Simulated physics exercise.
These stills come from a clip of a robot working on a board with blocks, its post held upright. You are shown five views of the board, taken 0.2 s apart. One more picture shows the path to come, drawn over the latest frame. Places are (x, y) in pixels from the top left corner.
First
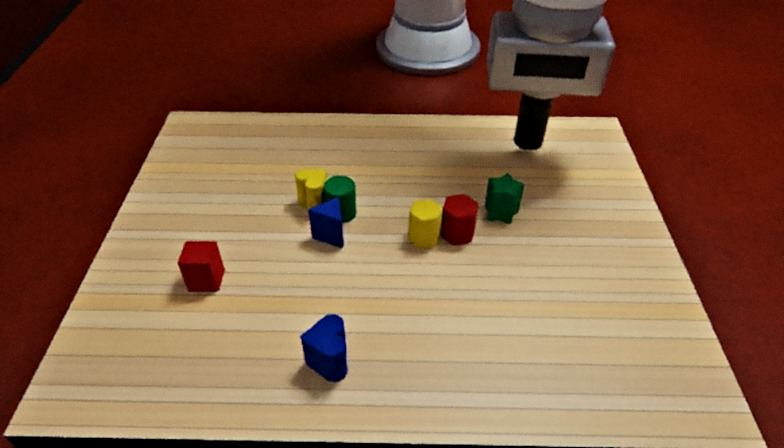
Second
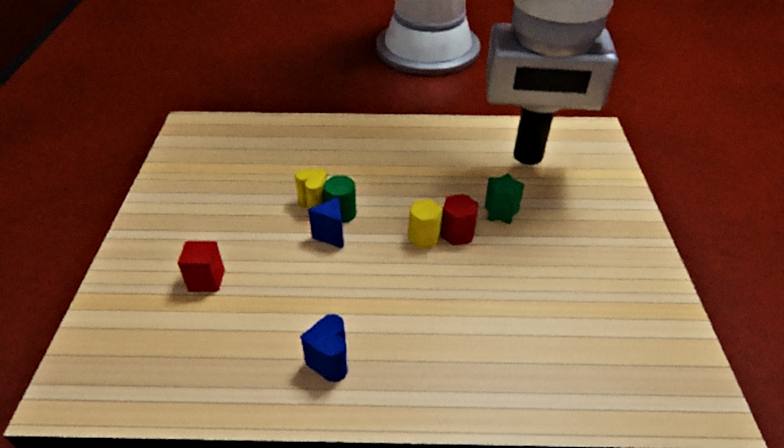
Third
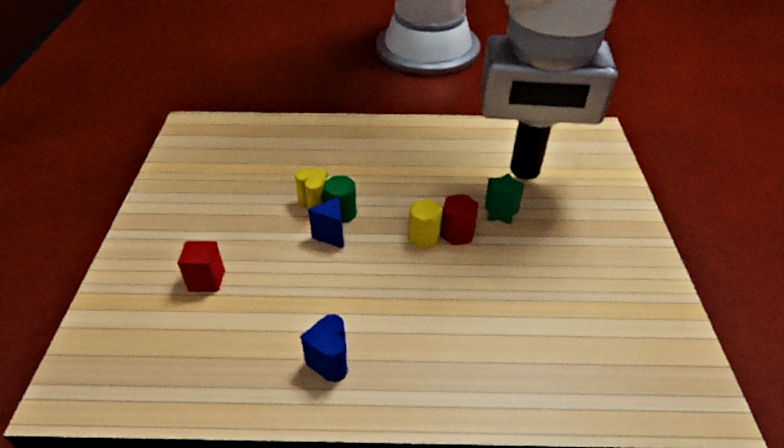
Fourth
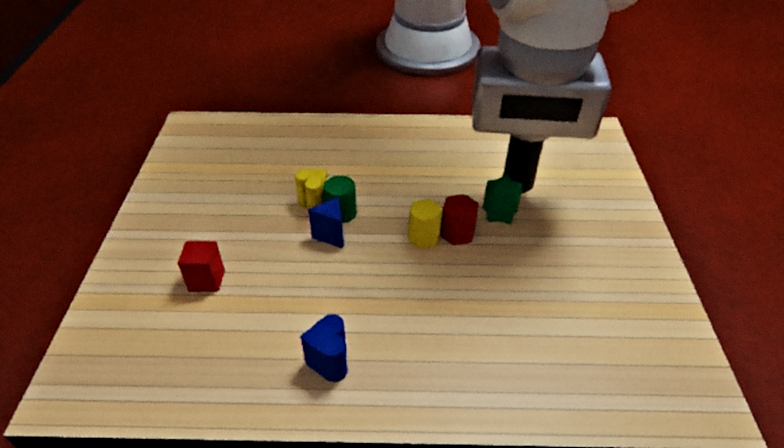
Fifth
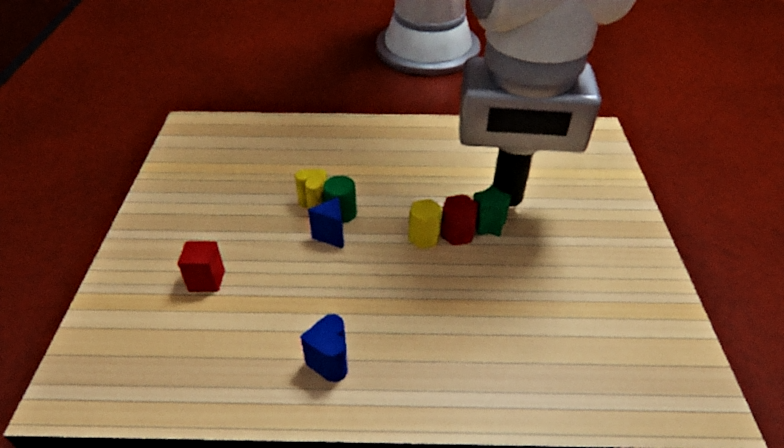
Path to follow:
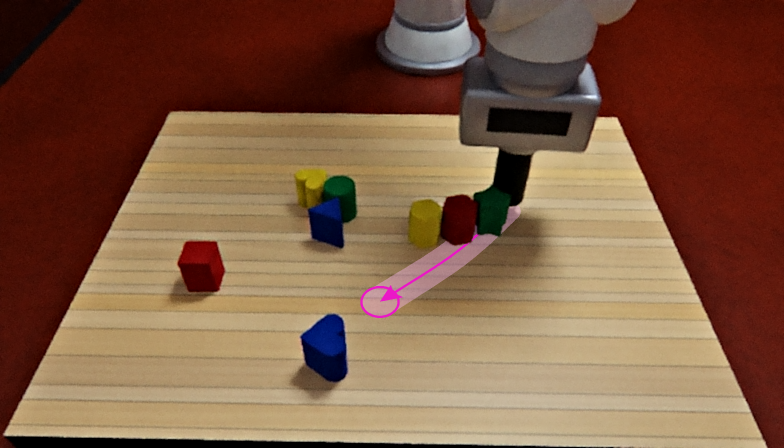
A grey robot arm with a black post reaches over the upper right of a pale striped wooden board on a red surface, seen from above by a still camera. Yellow, green and blue blocks cluster left of centre, a yellow and a red one sit mid-board beside a green star, with a red block at left and a blue one nearer. The post moves forward, then slightly left, nudging the green star against the red block.
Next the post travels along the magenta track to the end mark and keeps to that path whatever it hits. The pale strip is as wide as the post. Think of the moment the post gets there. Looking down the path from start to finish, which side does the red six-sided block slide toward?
It shifts to the right.
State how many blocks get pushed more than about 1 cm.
My count: 3 or more.
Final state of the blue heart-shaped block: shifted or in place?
It will be resting on its spot.
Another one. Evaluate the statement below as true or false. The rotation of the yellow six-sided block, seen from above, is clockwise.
True - the claim holds.
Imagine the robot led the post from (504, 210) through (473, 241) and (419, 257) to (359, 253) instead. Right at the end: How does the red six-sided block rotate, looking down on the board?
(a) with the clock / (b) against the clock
It's a.
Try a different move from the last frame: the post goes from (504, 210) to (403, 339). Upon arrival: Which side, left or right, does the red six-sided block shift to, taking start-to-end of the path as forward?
Shifts right.
Path on the board, from (504, 210) over (452, 256) to (380, 302).
What follows on the original path. One third of the way, post (473, 227); yellow six-sided block (411, 210), turned 25° clockwise; red six-sided block (425, 234), turned 30° clockwise; green star block (461, 232).
Two thirds of the way, post (430, 258); yellow six-sided block (411, 210), turned 25° clockwise; red six-sided block (393, 246), turned 80° clockwise; green star block (439, 268), turned 50° anticlockwise.
At the end, post (380, 288); blue heart-shaped block in place; yellow six-sided block (411, 210), turned 25° clockwise; red six-sided block (354, 253), turned 150° clockwise; green star block (432, 277), turned 90° anticlockwise.
